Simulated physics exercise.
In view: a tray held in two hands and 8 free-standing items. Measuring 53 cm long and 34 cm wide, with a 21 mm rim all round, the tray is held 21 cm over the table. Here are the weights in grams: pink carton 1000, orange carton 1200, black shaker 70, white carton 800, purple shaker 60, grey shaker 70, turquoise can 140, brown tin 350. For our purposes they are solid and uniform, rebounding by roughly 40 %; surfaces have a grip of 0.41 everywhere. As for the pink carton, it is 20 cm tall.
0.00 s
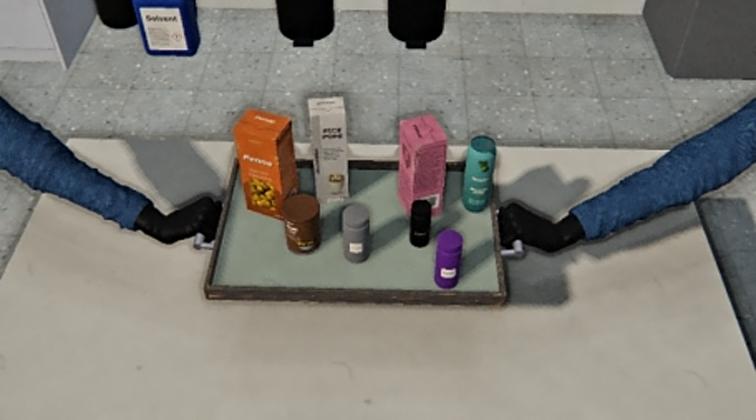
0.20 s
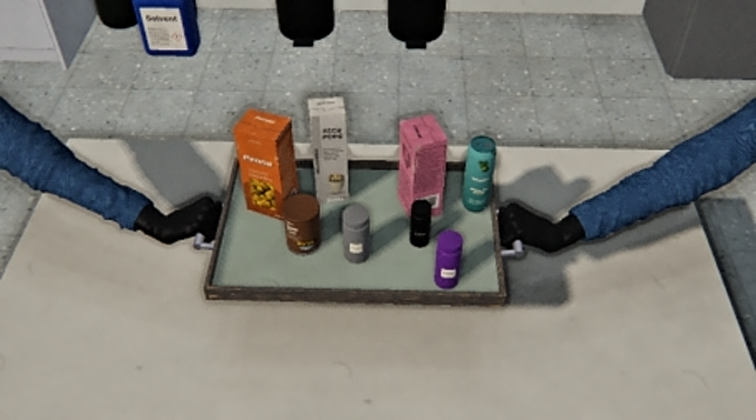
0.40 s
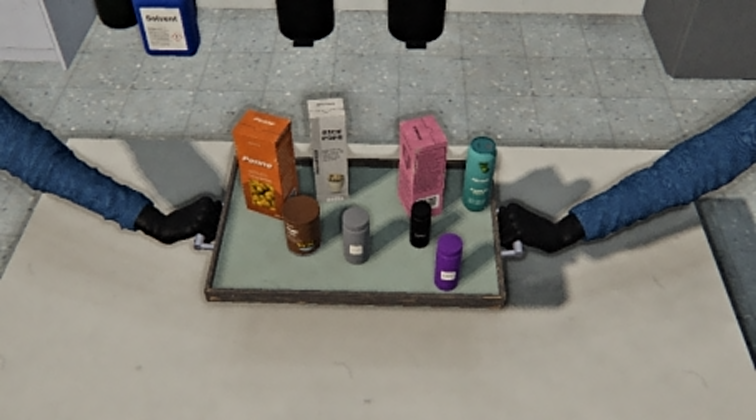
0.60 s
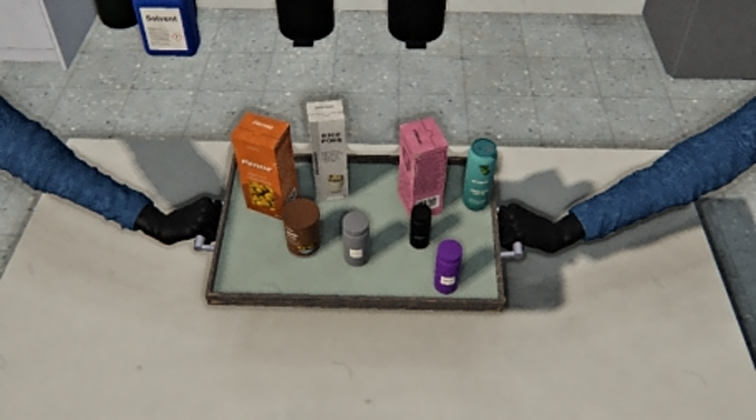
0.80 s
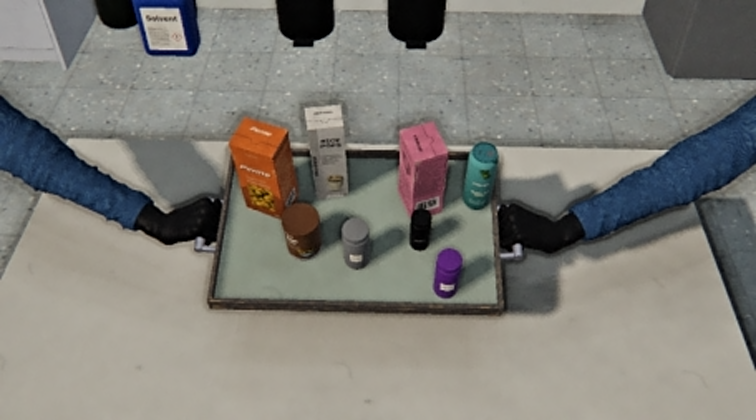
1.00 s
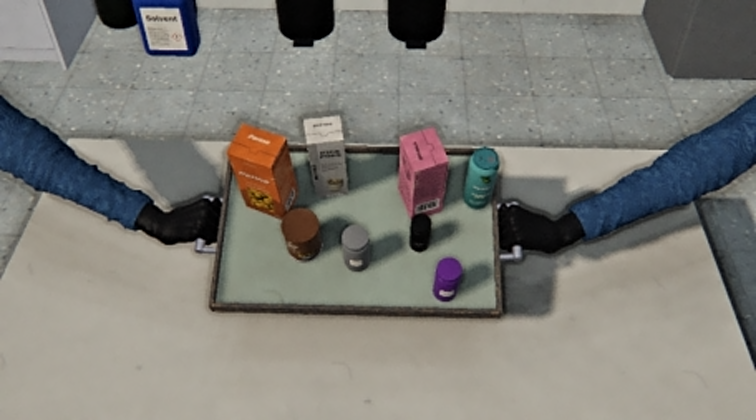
At a pale table on a tiled floor, two black-gloved hands hold a tray carrying a pink carton and seven other items, keep it level at first, then gradually tilt its near edge down while the items stay standing in place.
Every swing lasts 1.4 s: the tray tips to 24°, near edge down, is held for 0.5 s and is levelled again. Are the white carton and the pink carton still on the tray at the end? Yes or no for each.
White carton - no, pink carton - no.
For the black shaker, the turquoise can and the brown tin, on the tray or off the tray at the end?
Outcome: The black shaker remains on its support; the turquoise can remains on its support; the brown tin departs its support.
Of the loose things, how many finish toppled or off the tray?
Altogether, 8.
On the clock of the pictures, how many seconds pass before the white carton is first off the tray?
It happens near 1.6 s.
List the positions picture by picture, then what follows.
Tray level; white carton (329, 152); pink carton (422, 170), in the first picture.
Tray level; purple shaker (448, 260); grey shaker (357, 235), in the second picture.
Tilt 2°, near edge down; turquoise can (479, 176); brown tin (303, 227), in the third picture.
Tilt 6°, near edge down; orange carton (267, 168); black shaker (420, 227), in the fourth picture.
Tilt 12°, near edge down; purple shaker (448, 274); grey shaker (356, 244), in the fifth picture.
Tilt 18°, near edge down; white carton (328, 160); pink carton (422, 176), in the sixth picture.
Around 1.60 s, tilt 24°, near edge down; white carton, purple shaker and grey shaker now off the tray; pink carton shifted 3 cm near (422, 193); orange carton on its side.
Around 2.10 s, tilt 24°, near edge down; orange carton and brown tin now off the tray; pink carton tipped 16° against what carries it near (417, 241); turquoise can on its side.
Around 2.60 s, tilt 15°, near edge down; pink carton now off the tray; turquoise can on its side; black shaker on its side.
Around 3.00 s, tilt 4°, near edge down; turquoise can on its side; black shaker on its side.
Finally (3.9 s), off the tray, pink carton, orange carton, white carton, purple shaker, grey shaker and brown tin; on their side or leaning hard on the tray, black shaker and turquoise can.
